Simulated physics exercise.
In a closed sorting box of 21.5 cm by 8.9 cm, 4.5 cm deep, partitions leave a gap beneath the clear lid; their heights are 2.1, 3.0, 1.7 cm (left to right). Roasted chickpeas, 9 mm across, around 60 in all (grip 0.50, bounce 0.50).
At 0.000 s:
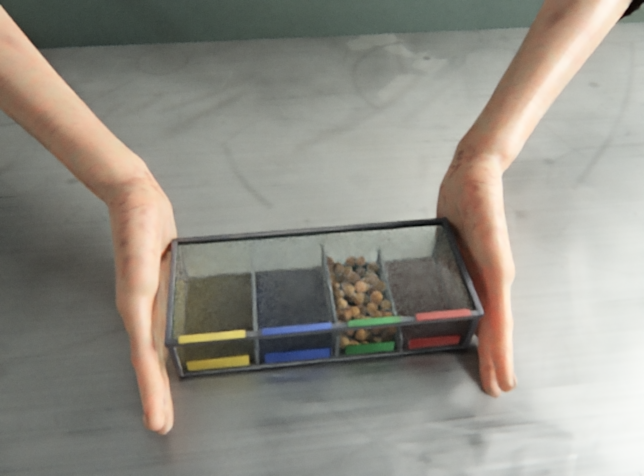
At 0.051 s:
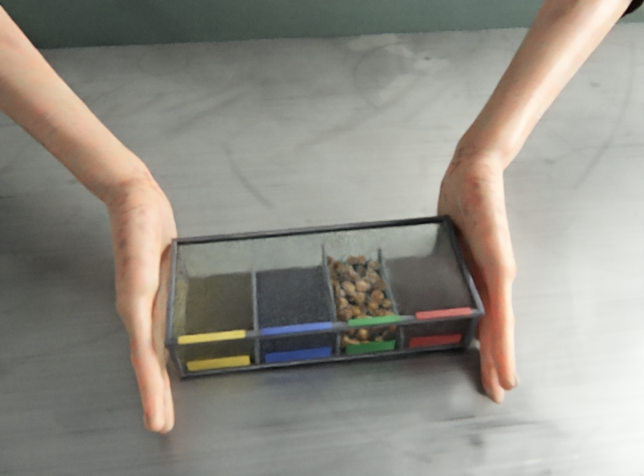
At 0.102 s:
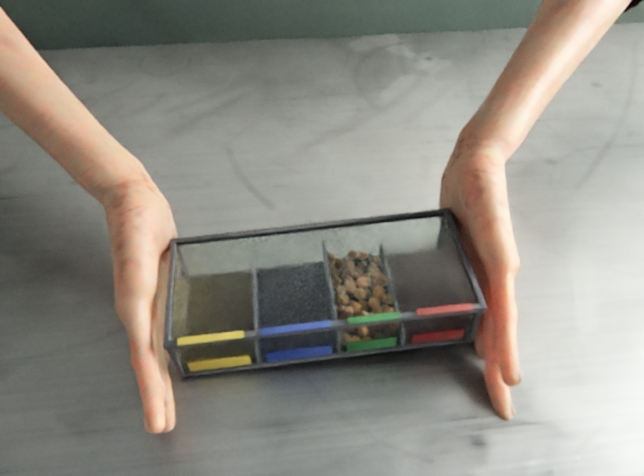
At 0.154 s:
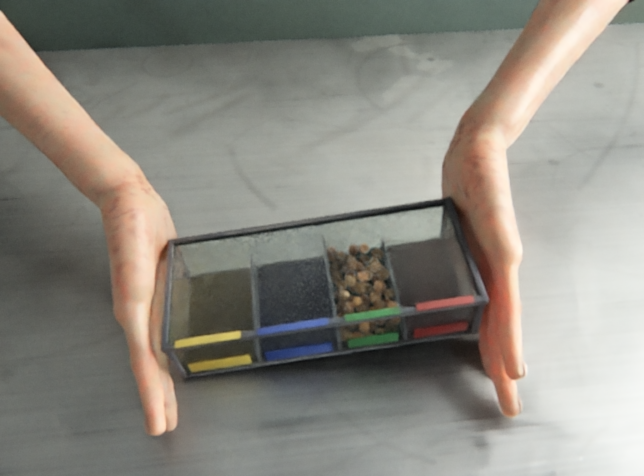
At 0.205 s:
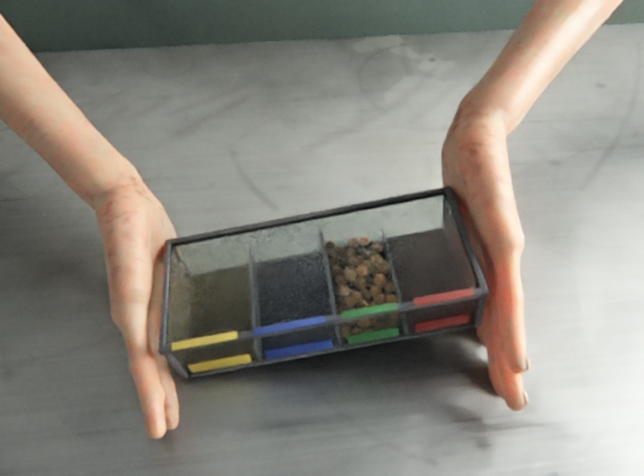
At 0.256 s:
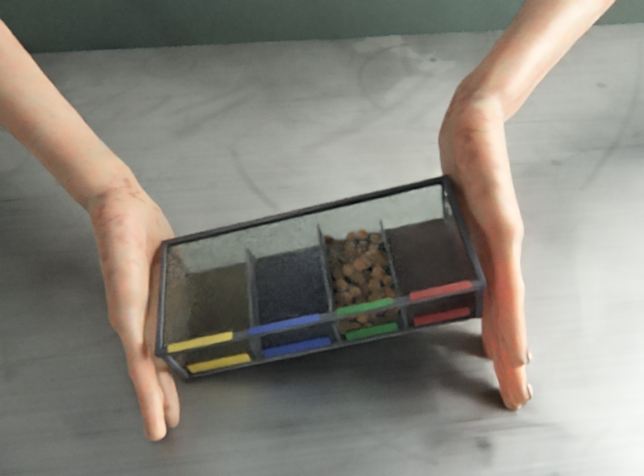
On a grey tabletop, two hands gradually tilting a clear-lidded sorting box, raising its right end while chickpeas stay in the green-marked compartment.
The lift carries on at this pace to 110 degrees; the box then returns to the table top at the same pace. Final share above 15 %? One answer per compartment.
Red compartment: Below or equal, blue compartment: Below or equal, green compartment: Above, yellow compartment: Above.
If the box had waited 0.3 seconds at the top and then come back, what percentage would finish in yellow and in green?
Final amounts would be yellow 45% and green 45%.
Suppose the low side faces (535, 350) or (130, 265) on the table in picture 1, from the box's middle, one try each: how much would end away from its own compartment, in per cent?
First try: Around 90 percent; second try: Around 45 percent.
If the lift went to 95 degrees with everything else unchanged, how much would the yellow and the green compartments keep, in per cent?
Yellow 30; green 65.
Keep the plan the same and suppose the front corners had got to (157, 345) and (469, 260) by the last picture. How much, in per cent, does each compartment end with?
You'd see red at 0 percent, blue at 10, green at 45 and yellow at 40 percent.
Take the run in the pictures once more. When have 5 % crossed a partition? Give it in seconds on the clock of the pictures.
1.60 s, roughly.
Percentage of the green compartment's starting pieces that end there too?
Something like 50 in a hundred.
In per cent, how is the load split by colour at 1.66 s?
Red = 0, blue = 20, green = 80, yellow = 0 (per cent).
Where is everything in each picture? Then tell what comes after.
The first frame shows box tilt 0 degrees, front corners at (171, 341) and (476, 312); green 100 %.
The second frame shows box tilt 1 degrees, front corners at (171, 341) and (477, 310).
The third frame shows box tilt 3 degrees, front corners at (170, 343) and (479, 305), lowest corner left front.
The fourth frame shows box tilt 7 degrees, front corners at (168, 345) and (480, 298), lowest corner left front.
The fifth frame shows box tilt 10 degrees, front corners at (165, 348) and (481, 290), lowest corner left front.
The sixth frame shows box tilt 14 degrees, front corners at (162, 350) and (479, 282), lowest corner left front; green 100 %. Its pace works out near 70 degrees a second.
After 1.66 s, tilt 110 degrees; blue 20 %, green 80 %.
Then, at 2.60 s, tilt 50 degrees; blue 5 %, green 45 %, yellow 45 %.
After 3.53 s, tilt 0 degrees; blue 5 %, green 45 %, yellow 50 %.
In the end, at 3.8 s, red 0 %, blue 5 %, green 45 %, yellow 50 %.
